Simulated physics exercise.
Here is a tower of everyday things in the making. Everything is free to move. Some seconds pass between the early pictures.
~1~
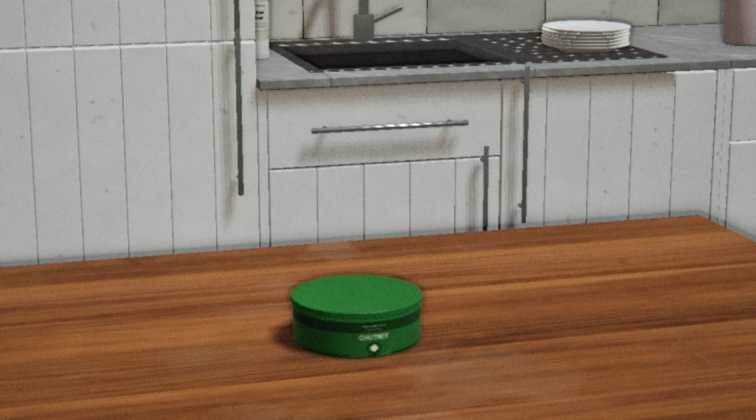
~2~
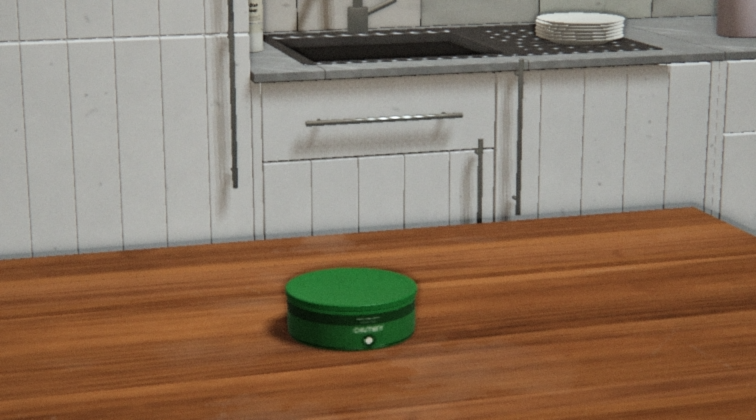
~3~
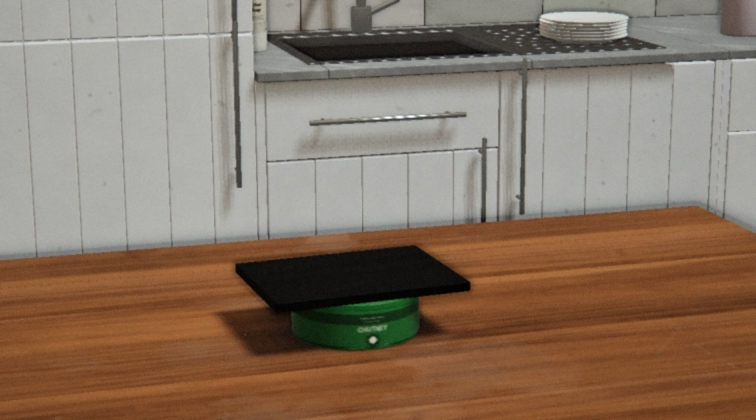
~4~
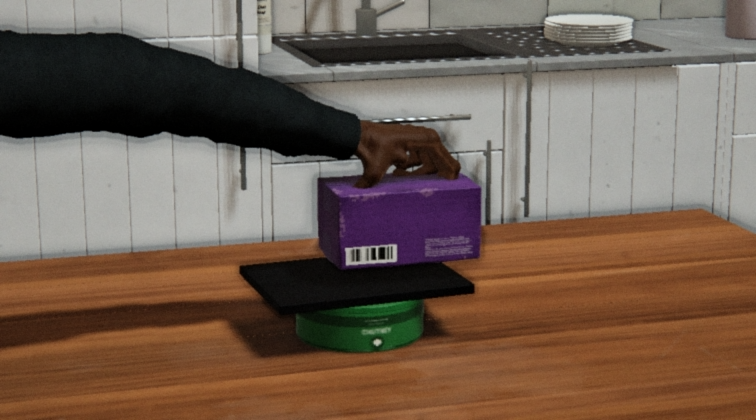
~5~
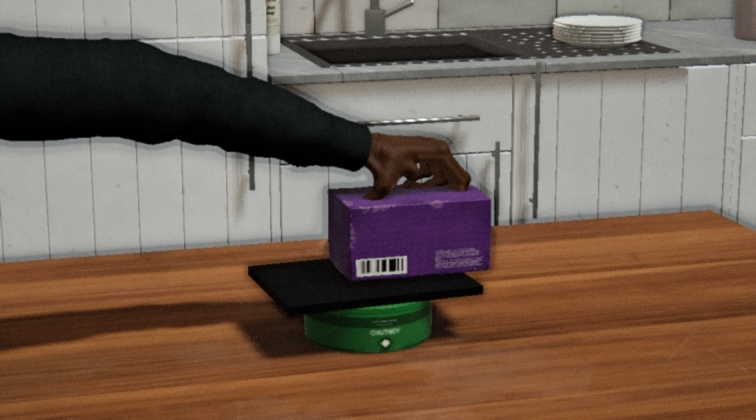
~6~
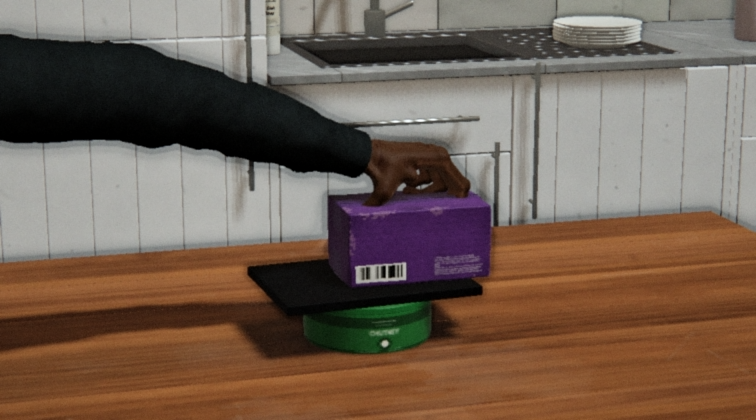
A green tub sat alone on a wooden kitchen table, then a flat black board appeared on top of it, and a dark-sleeved arm lowered a purple box onto the board, still holding it.
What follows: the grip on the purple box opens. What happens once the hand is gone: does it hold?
The pile keeps its balance.
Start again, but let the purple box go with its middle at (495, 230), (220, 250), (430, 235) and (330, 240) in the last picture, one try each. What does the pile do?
In the first case it gives way; in the second case it gives way; in the third case it keeps its balance; in the fourth case it holds.
Then, 0.20 s past the last view, nothing moves.
Then, 0.40 s past the last view, purple box resting near (408, 236).
Finally, all 3 still in place. Final places as the last picture's camera would see them, purple box near (408, 236). The pile stays up.
